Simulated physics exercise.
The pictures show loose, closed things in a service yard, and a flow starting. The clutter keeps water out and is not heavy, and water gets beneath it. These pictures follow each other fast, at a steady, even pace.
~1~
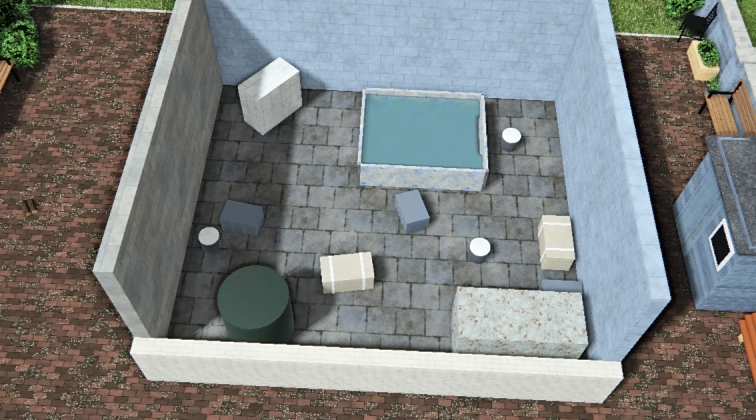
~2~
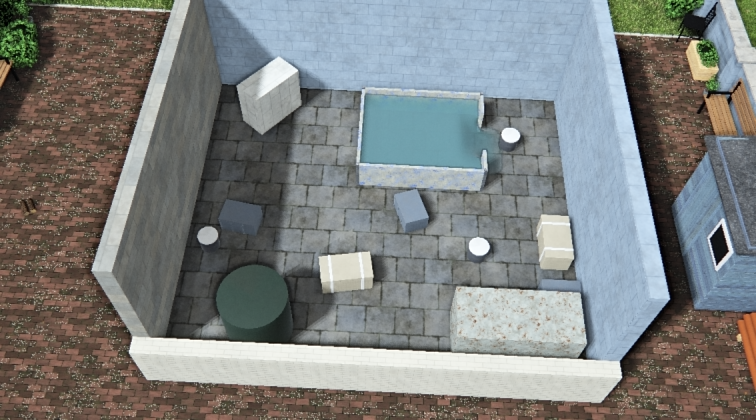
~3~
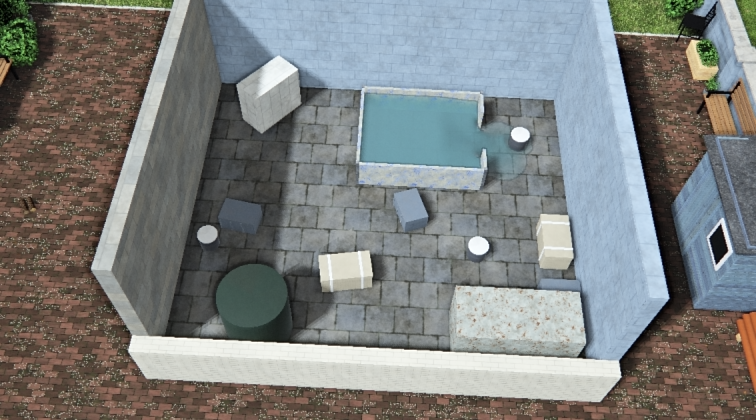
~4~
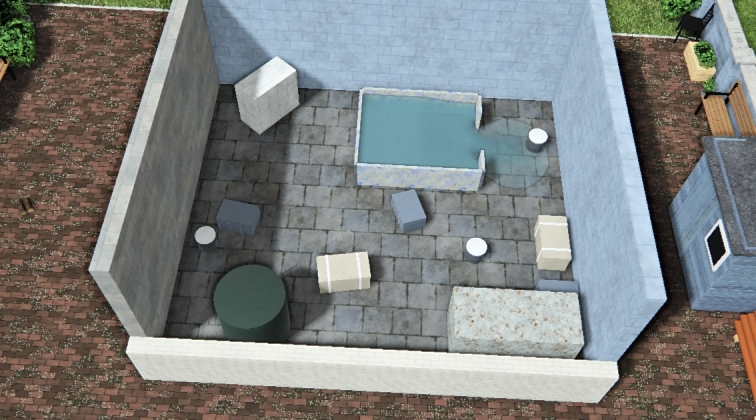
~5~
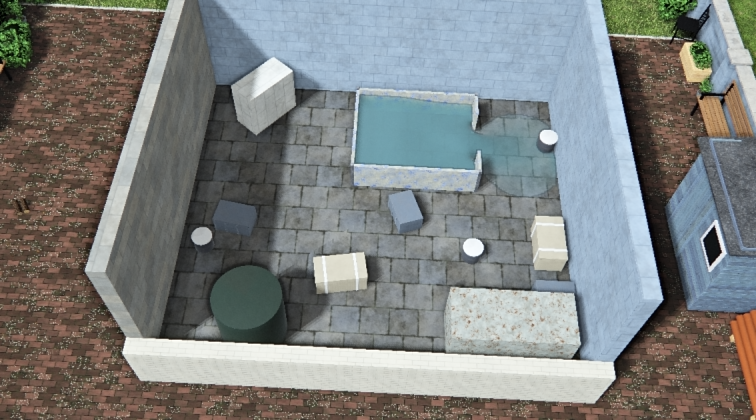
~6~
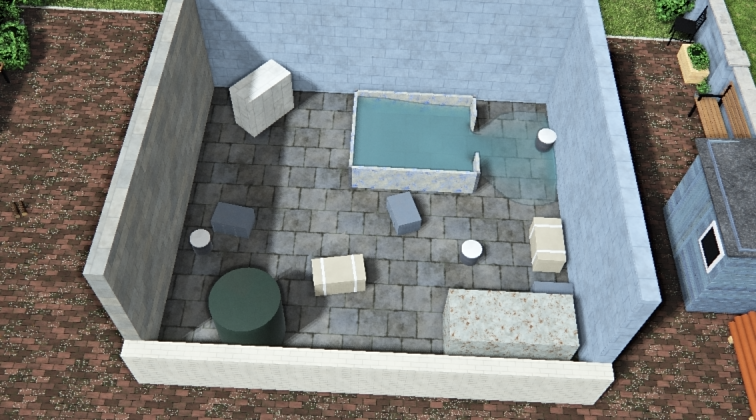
Walled service yard with water pouring through a gap in a tank's right side, pushing a white-topped pail rightward across paving.
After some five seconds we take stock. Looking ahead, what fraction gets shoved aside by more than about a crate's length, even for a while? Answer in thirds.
One to two thirds.
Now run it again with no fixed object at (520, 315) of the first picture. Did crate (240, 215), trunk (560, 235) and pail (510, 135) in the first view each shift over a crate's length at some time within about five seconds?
In sequence: Did not travel far, next did travel that far, finally did travel that far.
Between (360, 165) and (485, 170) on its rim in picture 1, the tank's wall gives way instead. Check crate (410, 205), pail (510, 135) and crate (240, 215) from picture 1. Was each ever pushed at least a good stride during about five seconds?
Lab note - in sequence: Made it that far; never that far; never that far.
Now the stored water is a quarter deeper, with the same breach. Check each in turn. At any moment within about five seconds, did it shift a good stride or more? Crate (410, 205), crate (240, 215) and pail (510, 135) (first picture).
In turn: Never so far, no, that far or more.
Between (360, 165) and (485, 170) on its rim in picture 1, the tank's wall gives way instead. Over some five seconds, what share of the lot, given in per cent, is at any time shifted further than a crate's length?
I'd say around 80 per cent.
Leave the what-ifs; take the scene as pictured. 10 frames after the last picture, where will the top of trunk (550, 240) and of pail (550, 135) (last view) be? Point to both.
Near pixel (531, 260) and pixel (531, 89).
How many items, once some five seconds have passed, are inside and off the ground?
4.
A moment on, 1 of 8 are well off their spots; 1 afloat.
Next, 2 of 8 are well off their spots; 1 afloat.
Later, 3 of 8 are well off their spots; 1 afloat.
In the end, 3 of 8 are well off their spots, and 3 have been at some point; 4 afloat.
